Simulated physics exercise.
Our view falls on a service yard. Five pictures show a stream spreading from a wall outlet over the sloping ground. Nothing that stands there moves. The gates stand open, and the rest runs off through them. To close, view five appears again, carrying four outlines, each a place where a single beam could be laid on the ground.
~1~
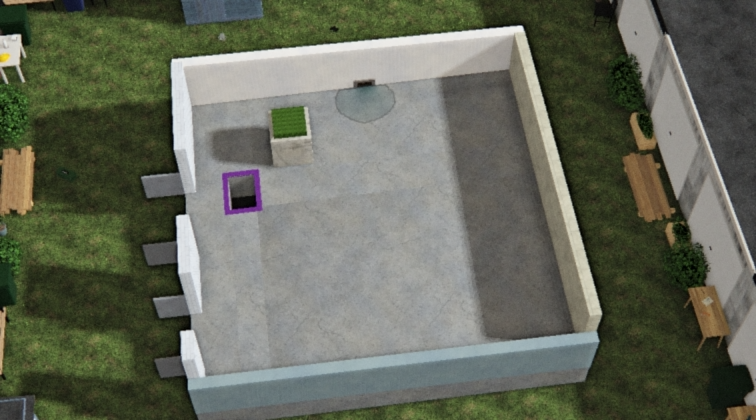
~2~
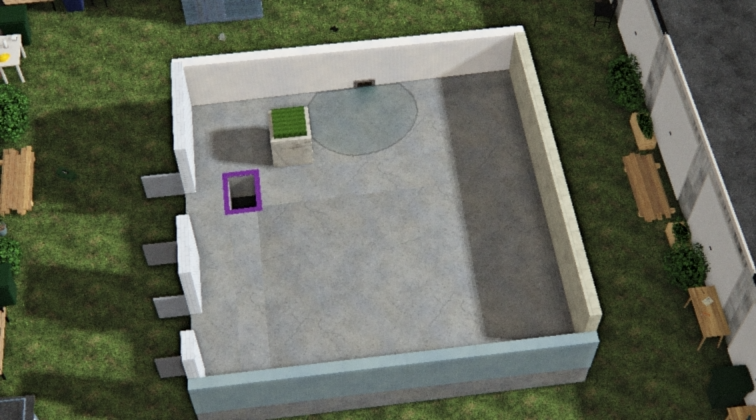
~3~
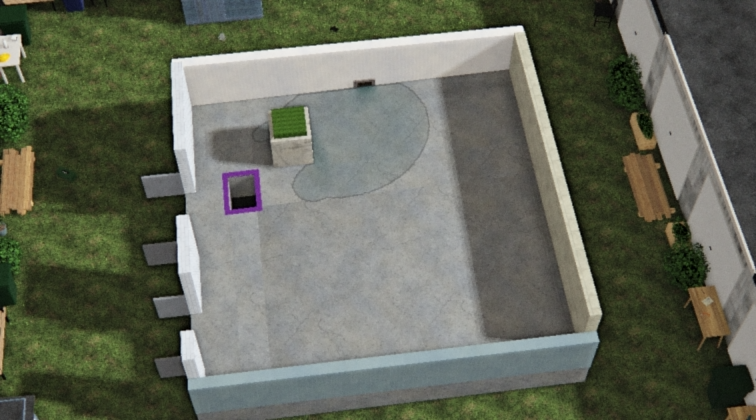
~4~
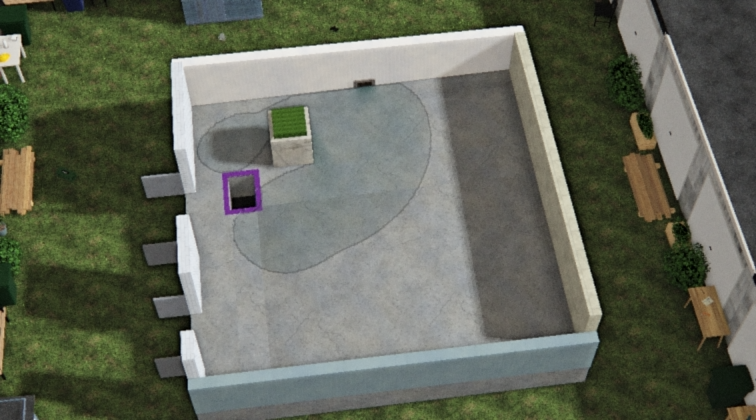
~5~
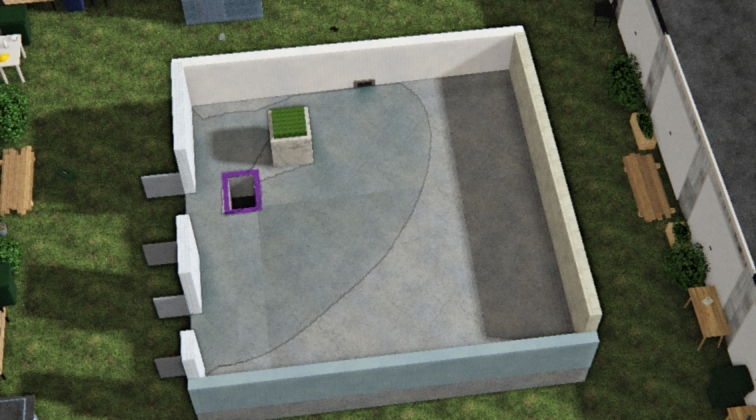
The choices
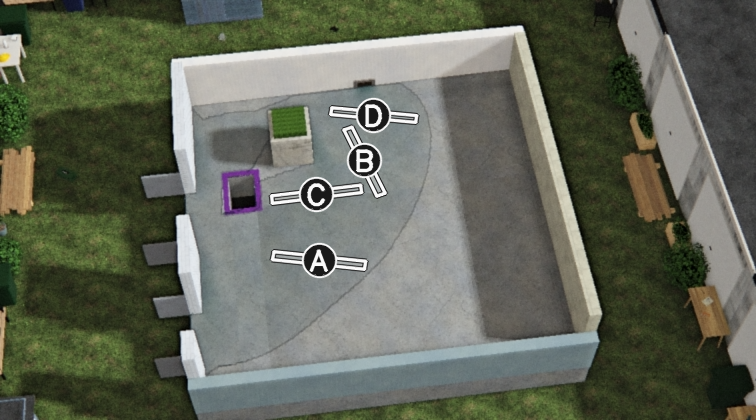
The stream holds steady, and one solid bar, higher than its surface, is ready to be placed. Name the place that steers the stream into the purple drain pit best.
Best: C.
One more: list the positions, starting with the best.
Best to worst: C, D, A, B.
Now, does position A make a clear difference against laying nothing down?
No, hardly at all.
In white, A from (273, 255) to (365, 265); B from (347, 128) to (380, 194); C from (272, 199) to (361, 188); D from (331, 111) to (416, 118).
With A, about 8 % of the stream goes into the purple drain pit, about 92 % out by the gates.
With B, about 4 % of the stream goes into the purple drain pit, about 96 % out by the gates.
With C, about 52 % of the stream goes into the purple drain pit, about 48 % out by the gates.
With D, about 17 % of the stream goes into the purple drain pit, about 83 % out by the gates.
